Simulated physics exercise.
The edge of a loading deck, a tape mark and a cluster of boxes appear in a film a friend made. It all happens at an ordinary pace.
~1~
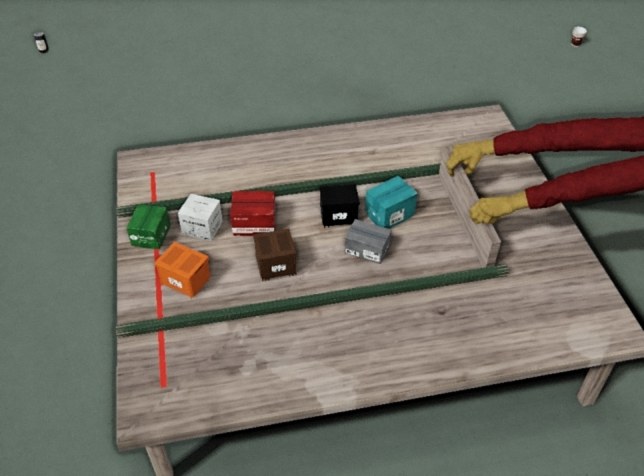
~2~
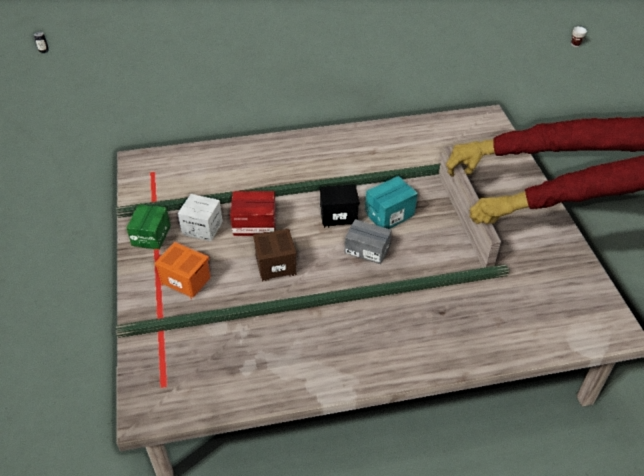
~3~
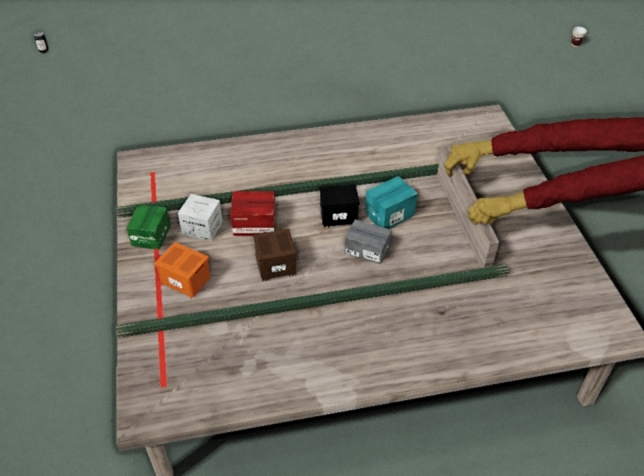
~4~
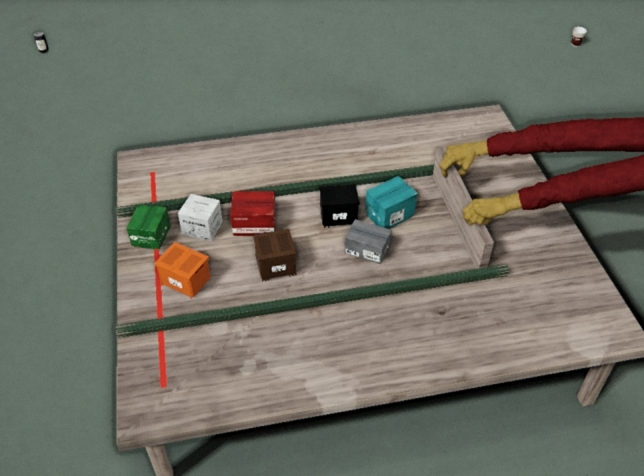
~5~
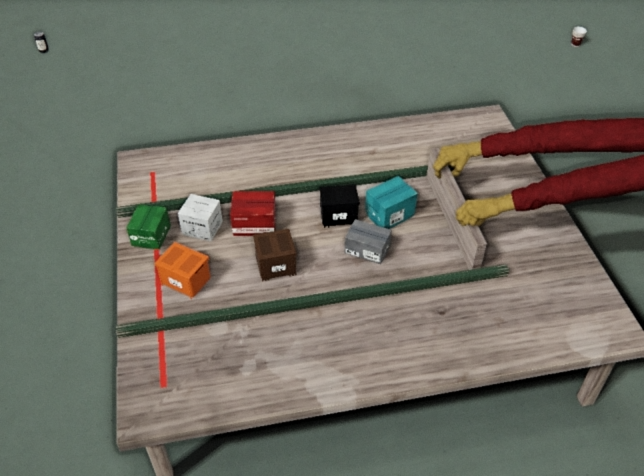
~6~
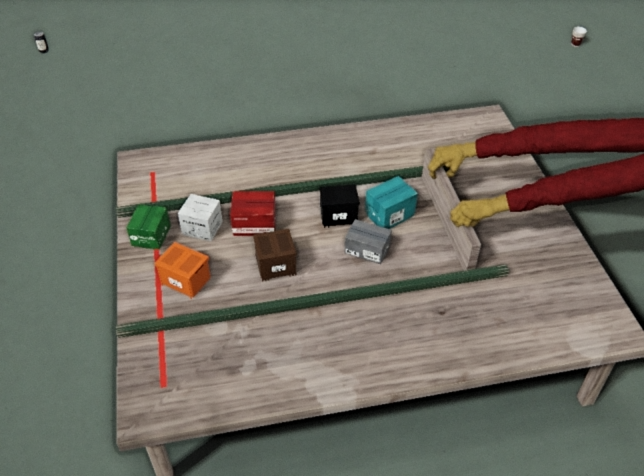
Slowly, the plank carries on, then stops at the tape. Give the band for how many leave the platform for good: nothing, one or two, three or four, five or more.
It ends with four plus at least one more down.
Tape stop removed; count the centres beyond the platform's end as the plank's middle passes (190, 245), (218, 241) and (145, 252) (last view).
Respectively 4, 3 and 6.
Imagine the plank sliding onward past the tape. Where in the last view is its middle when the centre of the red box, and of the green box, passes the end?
The red box gives roughly (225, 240), the green box roughly (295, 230).
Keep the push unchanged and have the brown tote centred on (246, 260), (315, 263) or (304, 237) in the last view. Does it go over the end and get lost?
Results in order: Over the edge; not lost; over the edge.
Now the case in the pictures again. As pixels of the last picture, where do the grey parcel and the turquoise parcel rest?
I'd say approximately (133, 268) and then (133, 234).
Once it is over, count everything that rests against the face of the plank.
The count in contact is 2.
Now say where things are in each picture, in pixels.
The first frame shows green box (149, 227); orange tote (184, 271); white box (201, 218); plank (467, 206); tape (157, 265).
The second frame shows orange tote (184, 271); black tote (339, 206).
The third frame shows white box (201, 218); turquoise parcel (391, 204).
The fourth frame shows green box (149, 227); red box (254, 214).
The fifth frame shows orange tote (184, 271); grey parcel (368, 242).
The sixth frame shows green box (149, 227); orange tote (184, 271); white box (201, 218); plank (449, 208); tape (157, 265).
Early on, none off yet; green box at rest near (149, 227); orange tote at rest near (184, 271); white box travelled a little near (185, 221).
Finally, the number that fall off is five or more; lost, black tote, brown tote, red box, white box, orange tote and green box.
